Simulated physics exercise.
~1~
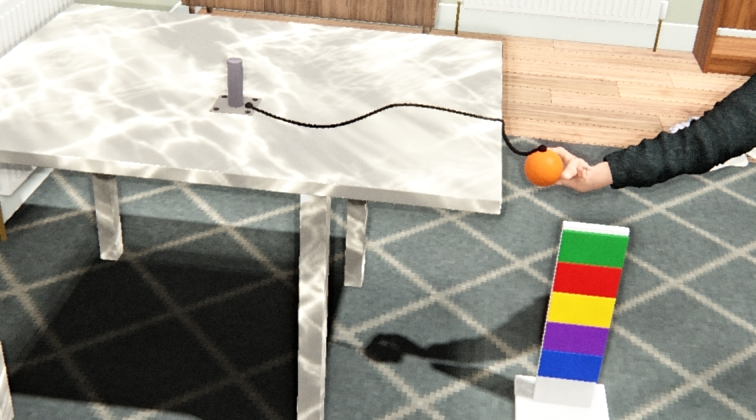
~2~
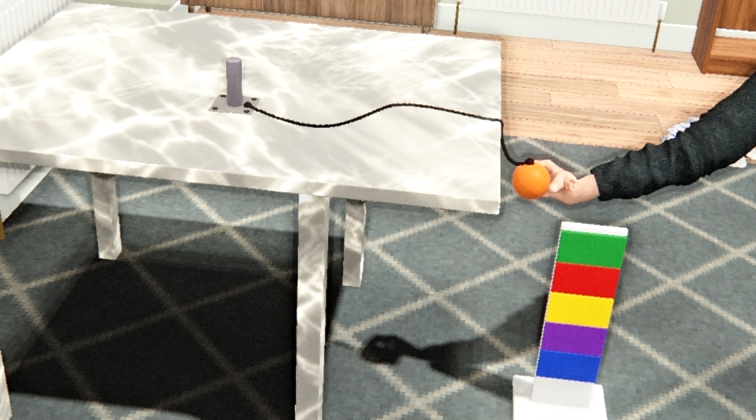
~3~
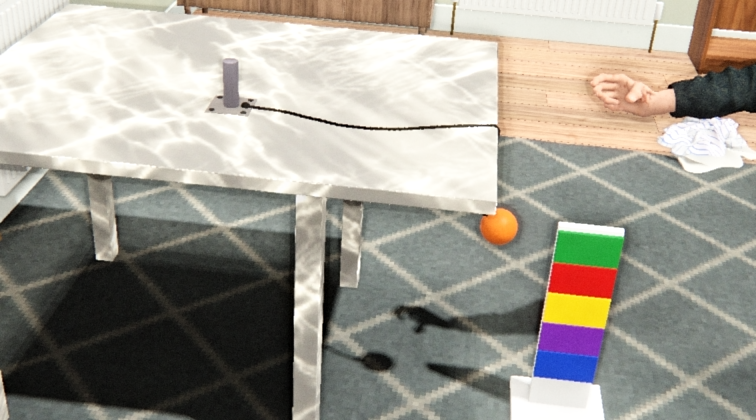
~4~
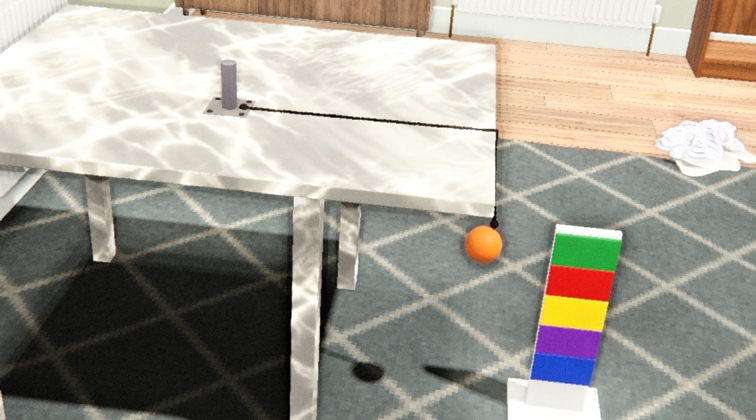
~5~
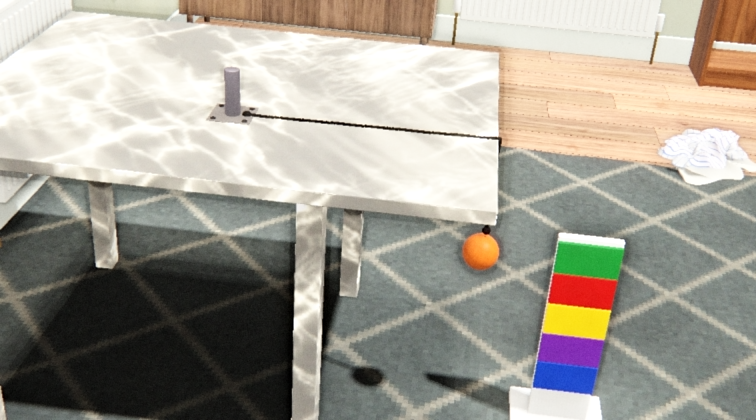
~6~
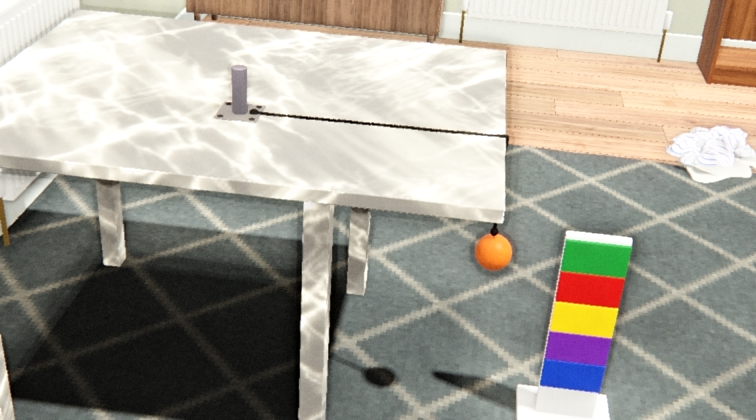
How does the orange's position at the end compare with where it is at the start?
At the start the orange is held up in a hand, out to the right of the table edge. At the end it is lower and further left, hanging on its cord just below the table edge.
